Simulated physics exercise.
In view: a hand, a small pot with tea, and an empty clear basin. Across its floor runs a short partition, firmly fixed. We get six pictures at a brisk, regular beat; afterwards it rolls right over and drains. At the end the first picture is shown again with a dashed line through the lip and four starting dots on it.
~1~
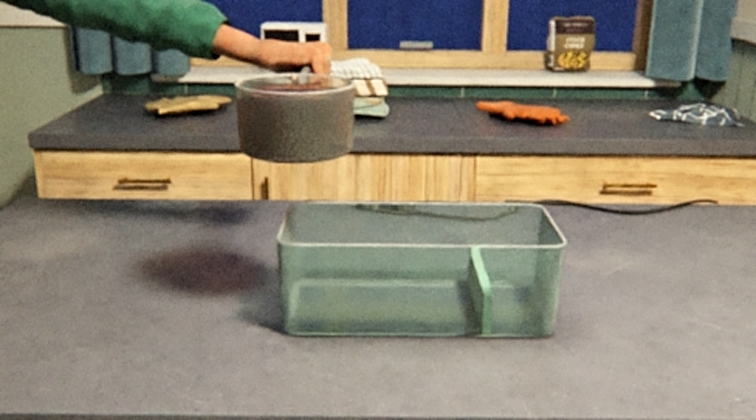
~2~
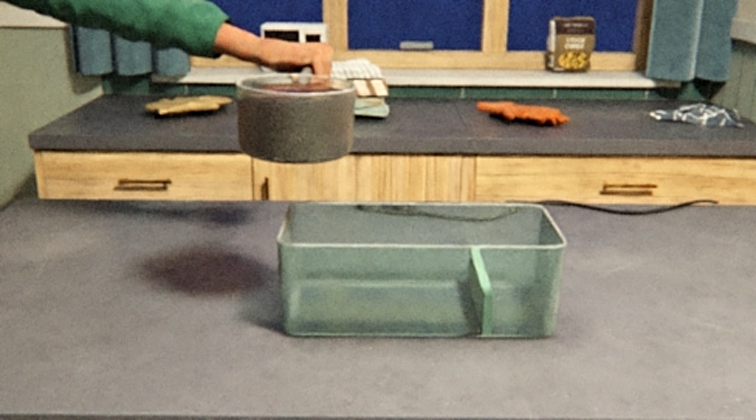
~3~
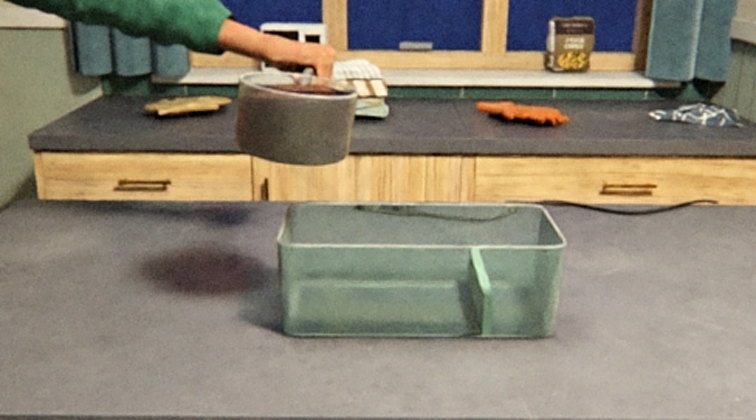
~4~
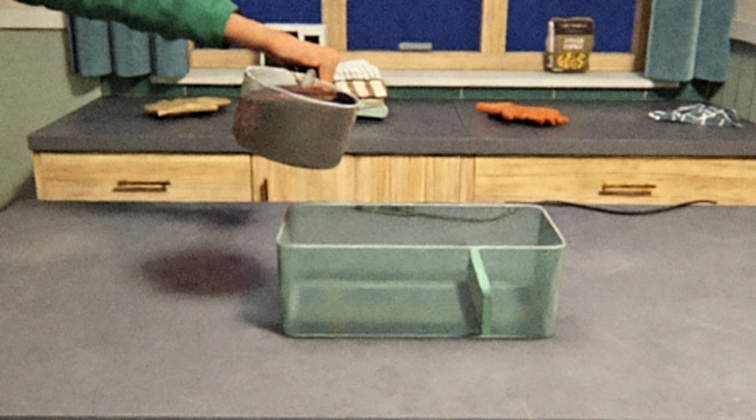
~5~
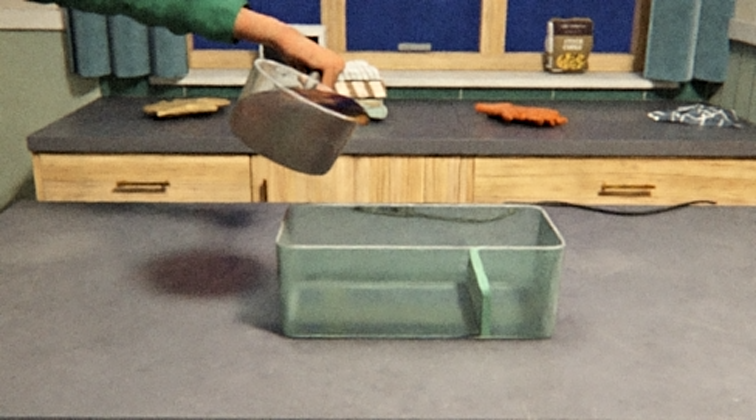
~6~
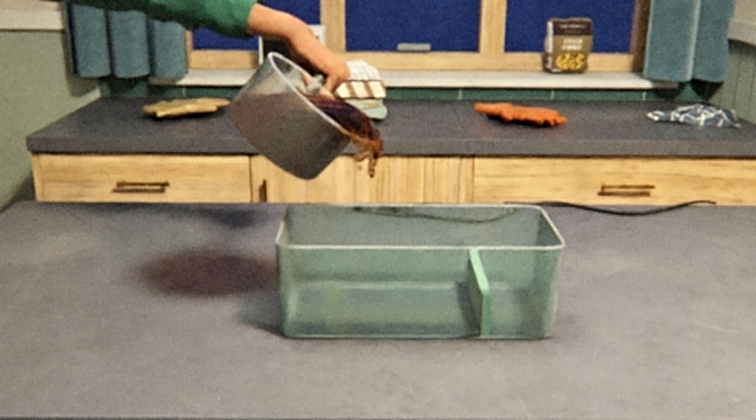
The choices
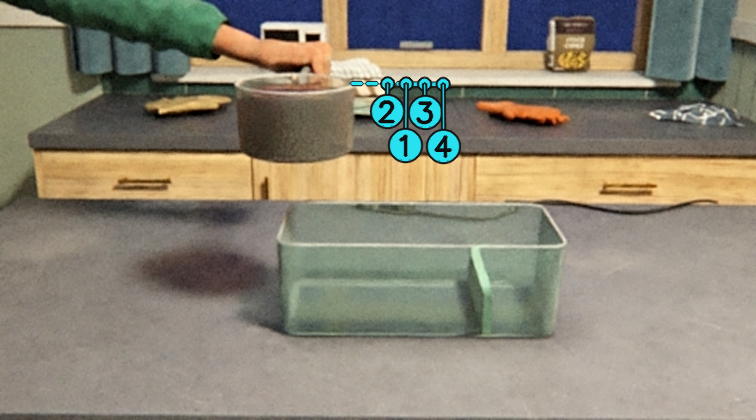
Hand in a green sleeve tilting a small pot rightward above an empty clear basin, brown tea starting to pour over its lip.
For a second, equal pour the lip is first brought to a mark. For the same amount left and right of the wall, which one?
Spot 4.
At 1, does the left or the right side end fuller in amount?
The left one.
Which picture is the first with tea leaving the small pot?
Picture 5.
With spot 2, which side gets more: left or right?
The left side.
On the marked copy, 1 at (406, 83); 2 at (387, 83); 3 at (424, 84); 4 at (443, 84).
Choosing 1, about 87 % ends left of the wall and 10 % right of it; 3 % is lost outside.
Choosing 2, about 93 % ends left of the wall and 6 % right of it.
Choosing 3, about 66 % ends left of the wall and 31 % right of it.
Choosing 4, about 50 % ends left of the wall and 48 % right of it.
